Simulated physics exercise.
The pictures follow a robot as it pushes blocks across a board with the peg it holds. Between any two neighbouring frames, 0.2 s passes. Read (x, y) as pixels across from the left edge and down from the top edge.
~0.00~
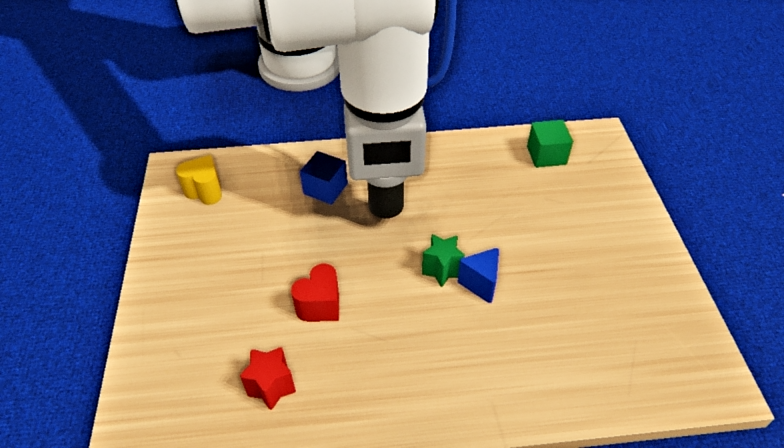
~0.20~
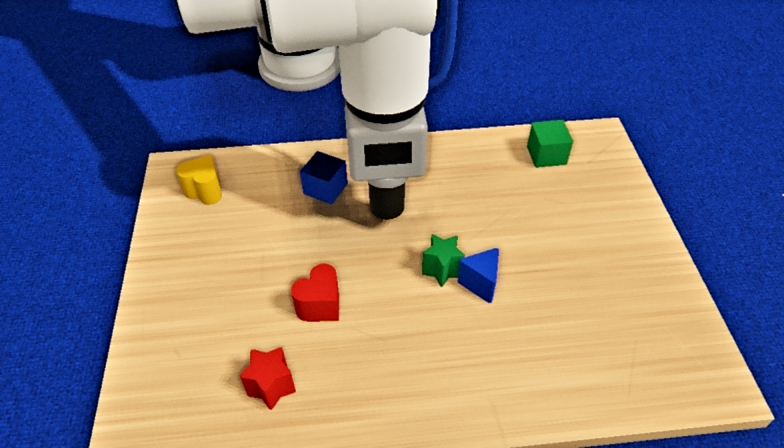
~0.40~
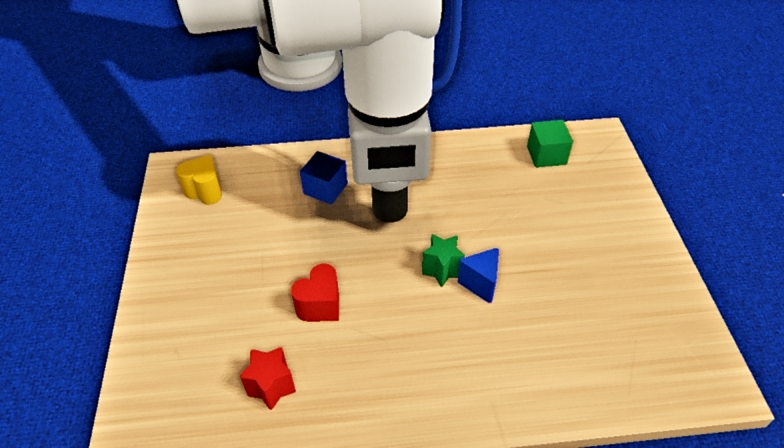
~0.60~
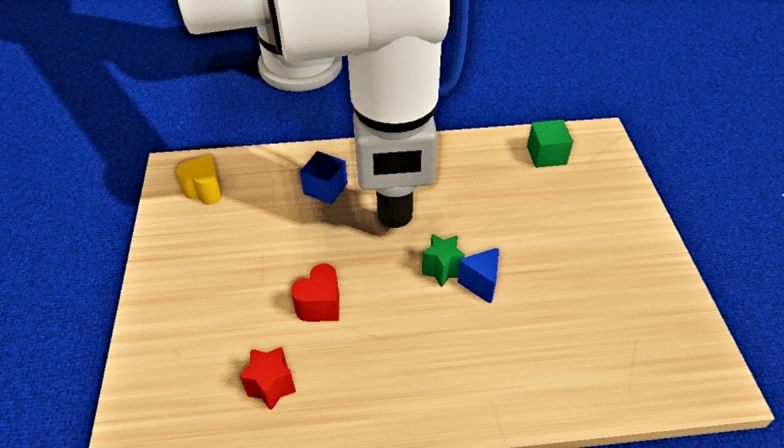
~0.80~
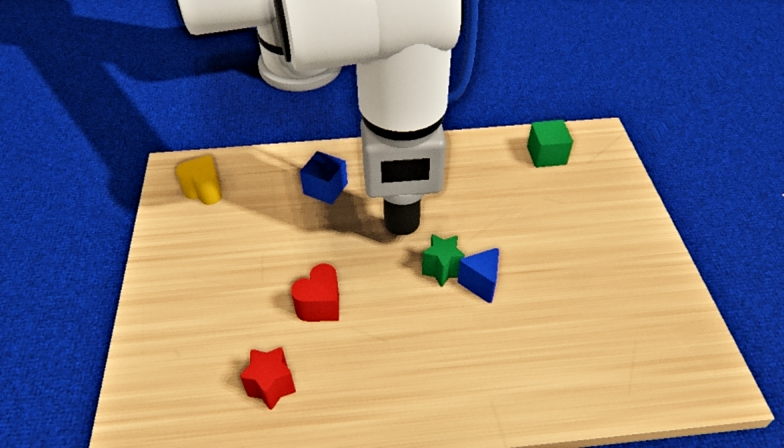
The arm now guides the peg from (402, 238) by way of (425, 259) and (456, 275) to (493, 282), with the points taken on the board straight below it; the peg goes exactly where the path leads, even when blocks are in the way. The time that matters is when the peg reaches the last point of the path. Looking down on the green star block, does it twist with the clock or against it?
That block twists clockwise.
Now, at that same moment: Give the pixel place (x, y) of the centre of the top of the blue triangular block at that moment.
Just about (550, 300).
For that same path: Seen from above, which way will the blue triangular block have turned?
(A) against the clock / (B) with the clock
A - against the clock.
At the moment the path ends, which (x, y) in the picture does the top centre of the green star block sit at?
Close to (519, 285).
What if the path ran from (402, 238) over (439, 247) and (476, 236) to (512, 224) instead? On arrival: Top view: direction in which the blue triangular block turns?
Seen from above, counterclockwise.
The first path, step by step. One third of the way, peg at (426, 244); green star block at (455, 252); blue triangular block at (489, 267), turned 15° anticlockwise.
Two thirds of the way, peg at (458, 260); green star block at (485, 273), turned 25° clockwise; blue triangular block at (518, 284), turned 60° anticlockwise.
At the end, peg at (496, 267); green star block at (519, 285), turned 35° clockwise; blue triangular block at (550, 300), turned 45° anticlockwise.
